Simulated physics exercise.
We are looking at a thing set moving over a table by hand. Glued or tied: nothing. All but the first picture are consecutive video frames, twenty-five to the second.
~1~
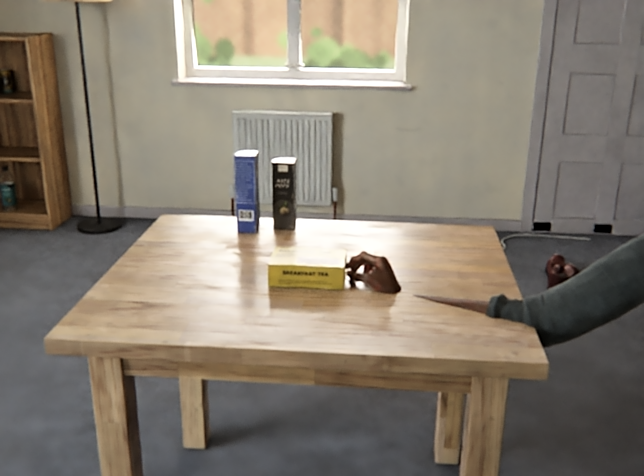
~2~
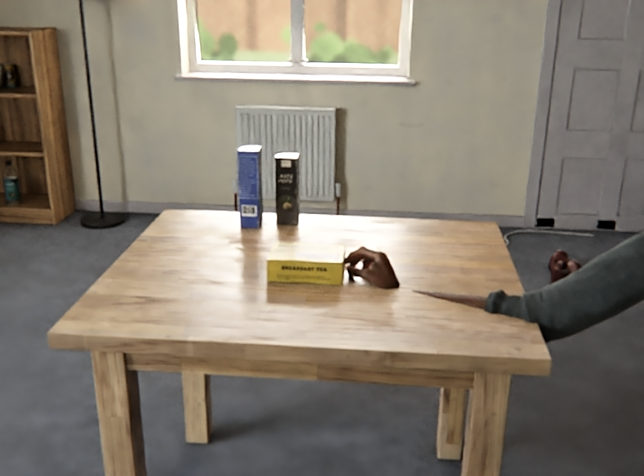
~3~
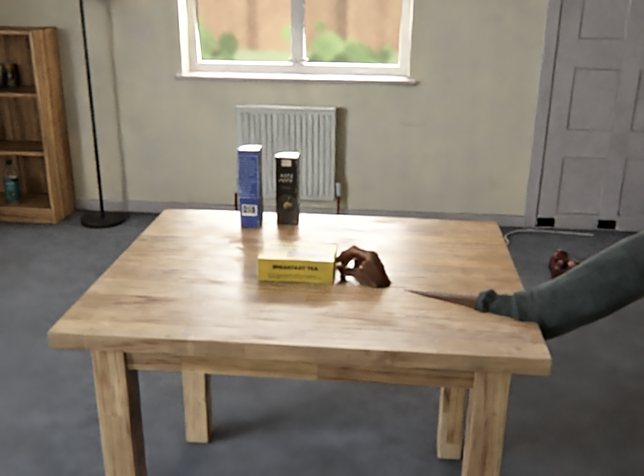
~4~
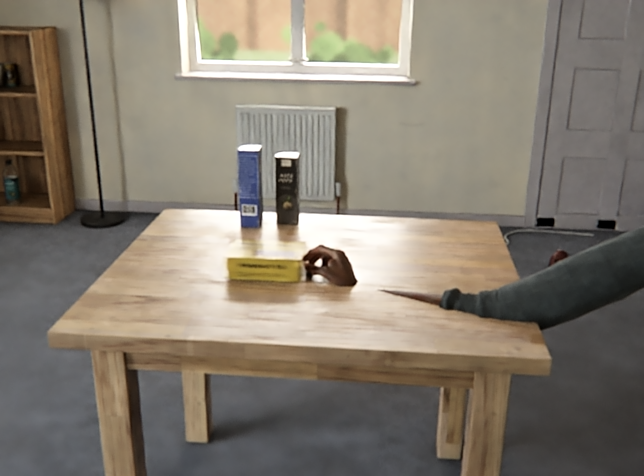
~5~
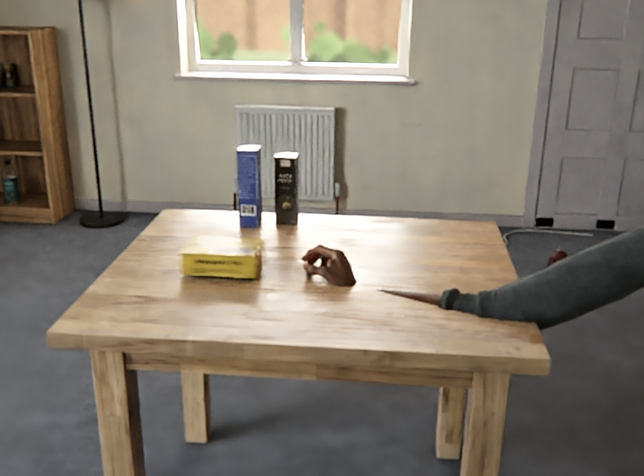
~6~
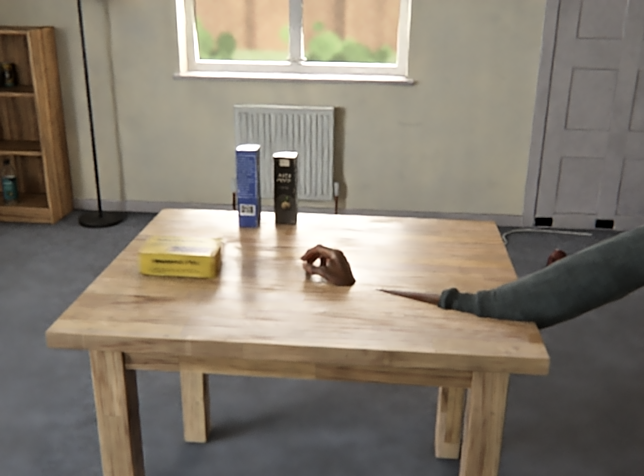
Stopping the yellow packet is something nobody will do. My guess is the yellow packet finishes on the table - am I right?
No. Short version: It escapes the table.
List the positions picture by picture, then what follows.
The first picture shows under the hand; yellow packet (308, 267).
The second picture shows under the hand; yellow packet (307, 262).
The third picture shows under the hand; yellow packet (298, 261).
The fourth picture shows yellow packet (266, 260).
The fifth picture shows yellow packet (224, 256) moved a little.
The sixth picture shows yellow packet (182, 256) moved about its own width.
Then, 0.10 s later than the last frame, yellow packet now off the table.
Then, 0.30 s later than the last frame, things are still on the move.
Then, 0.50 s later than the last frame, as before.
When it is over, off the table, yellow packet.
